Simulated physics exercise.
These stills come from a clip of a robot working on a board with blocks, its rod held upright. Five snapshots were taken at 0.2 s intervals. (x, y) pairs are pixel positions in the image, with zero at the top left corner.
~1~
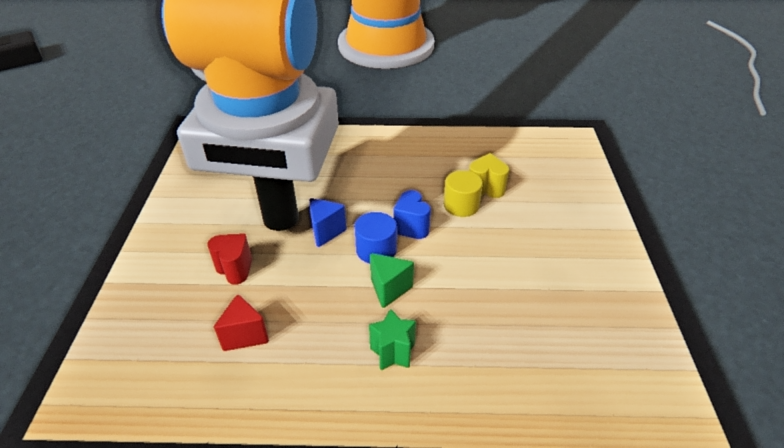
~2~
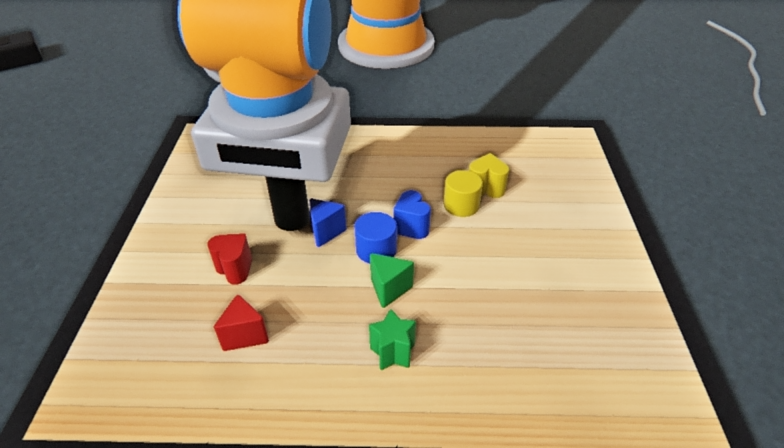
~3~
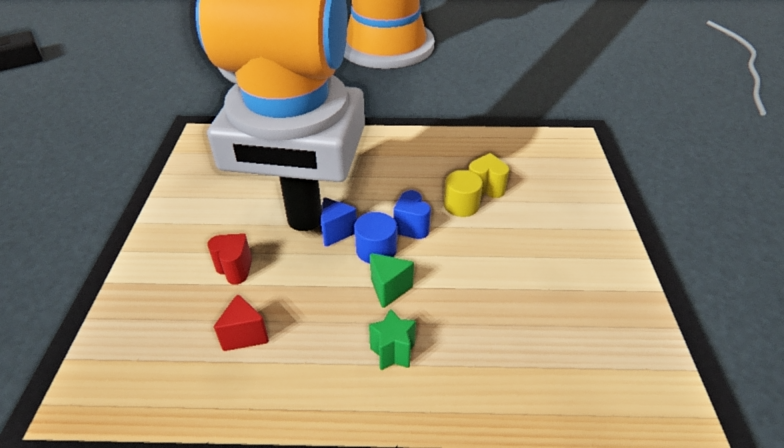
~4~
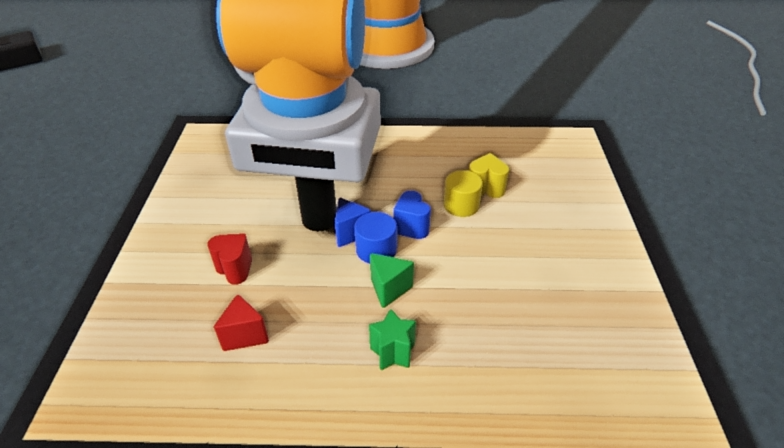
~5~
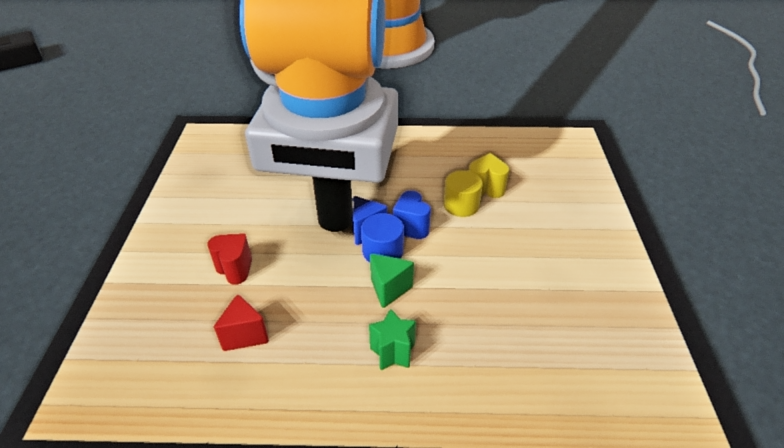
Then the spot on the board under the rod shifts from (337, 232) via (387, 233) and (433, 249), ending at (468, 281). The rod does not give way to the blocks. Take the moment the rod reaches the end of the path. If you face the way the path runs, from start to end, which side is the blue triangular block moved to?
The blue triangular block is shifted sideways to the left, facing along the path from start to end.
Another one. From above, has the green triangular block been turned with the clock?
Yes, that is how it ends up.
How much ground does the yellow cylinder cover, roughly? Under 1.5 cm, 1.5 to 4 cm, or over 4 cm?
Overall it shifts less than 1.5 cm.
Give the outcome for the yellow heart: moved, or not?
In the end it has not been moved.
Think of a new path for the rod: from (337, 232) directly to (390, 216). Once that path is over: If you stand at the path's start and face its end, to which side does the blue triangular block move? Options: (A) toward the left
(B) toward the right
Option B.
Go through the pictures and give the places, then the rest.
Lower end of the rod at (281, 219), tops of blocks, blue triangular block at (323, 208), blue cylinder at (376, 225), green triangular block at (389, 266), blue heart at (412, 203), yellow cylinder at (464, 181), yellow heart at (490, 164), in the first frame.
Rod at (292, 219), blocks as before, in the second frame.
Rod at (305, 220), blue triangular block at (334, 209), in the third frame.
Rod at (320, 220), blue triangular block at (349, 209), in the fourth frame.
Rod at (336, 220), blue triangular block at (365, 207), blue cylinder at (382, 227), green triangular block at (389, 266), blue heart at (412, 203), yellow cylinder at (464, 181), yellow heart at (490, 164), in the fifth frame.
On the path given first. One third of the way, rod at (388, 221); blue triangular block at (420, 210), turned 25° clockwise; blue cylinder at (406, 236); blue heart at (447, 203), turned 60° anticlockwise.
Two thirds of the way, rod at (434, 237); blue triangular block at (467, 226); blue cylinder at (426, 254); green triangular block at (388, 268), turned 15° clockwise; blue heart at (462, 203), turned 80° anticlockwise.
At the end, rod at (470, 269); blue triangular block at (486, 233), turned 30° anticlockwise; blue cylinder at (437, 275); green triangular block at (388, 270), turned 25° clockwise; blue heart at (462, 203), turned 80° anticlockwise; yellow cylinder not moved; yellow heart not moved.
